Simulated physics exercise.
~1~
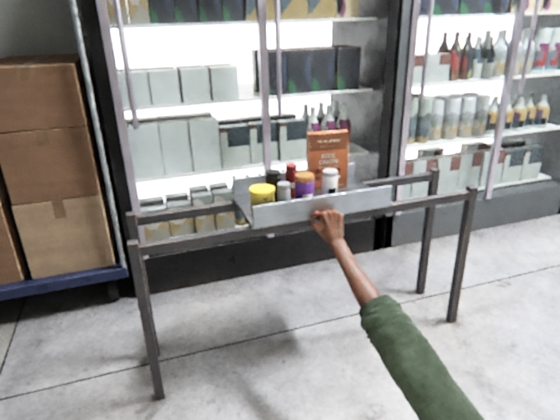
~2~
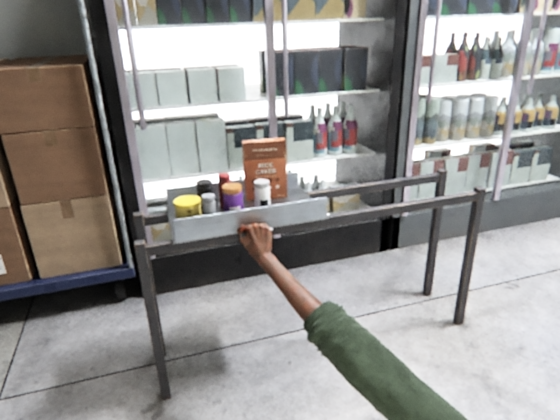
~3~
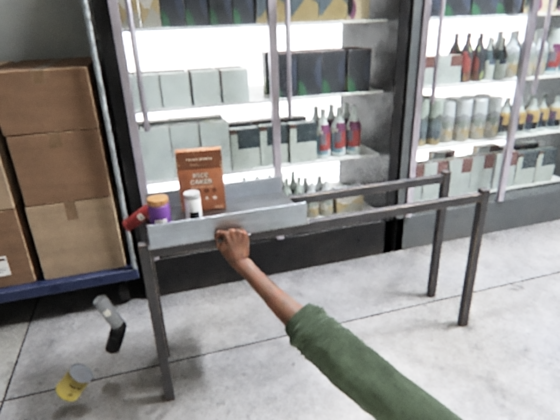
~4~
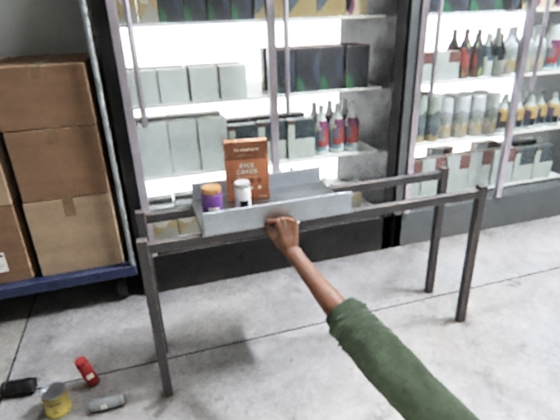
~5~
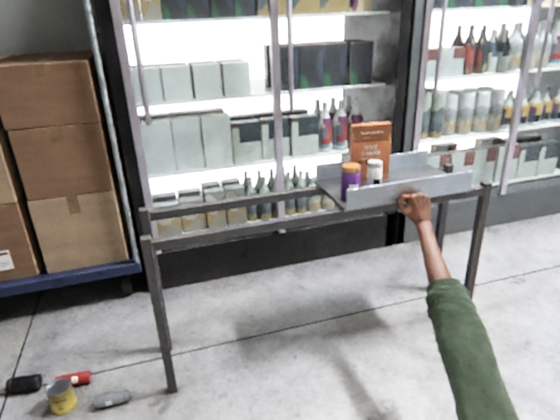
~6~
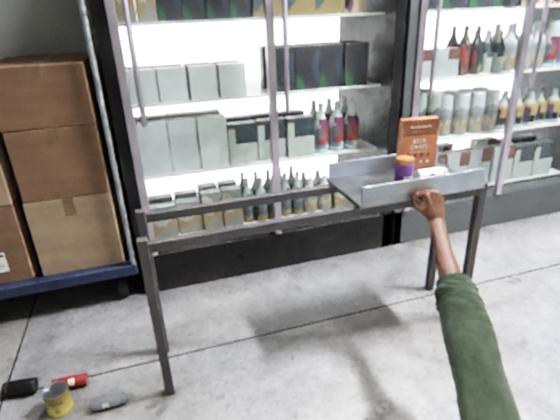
At first, a green-sleeved arm holds the front of a grey tray on a metal frame before lit shelves, with an orange packet, a yellow tin, a purple jar and several small shakers aboard. The hand moves the tray left to the frame's end. There the yellow tin, grey shaker and black shaker tumble off the left side, and the red shaker tips over the edge after them. The hand then slides the tray back right, all the way across. Finally, the white shaker lies toppled on the tray beside the upright jar and packet, while the four fallen items rest on the floor.
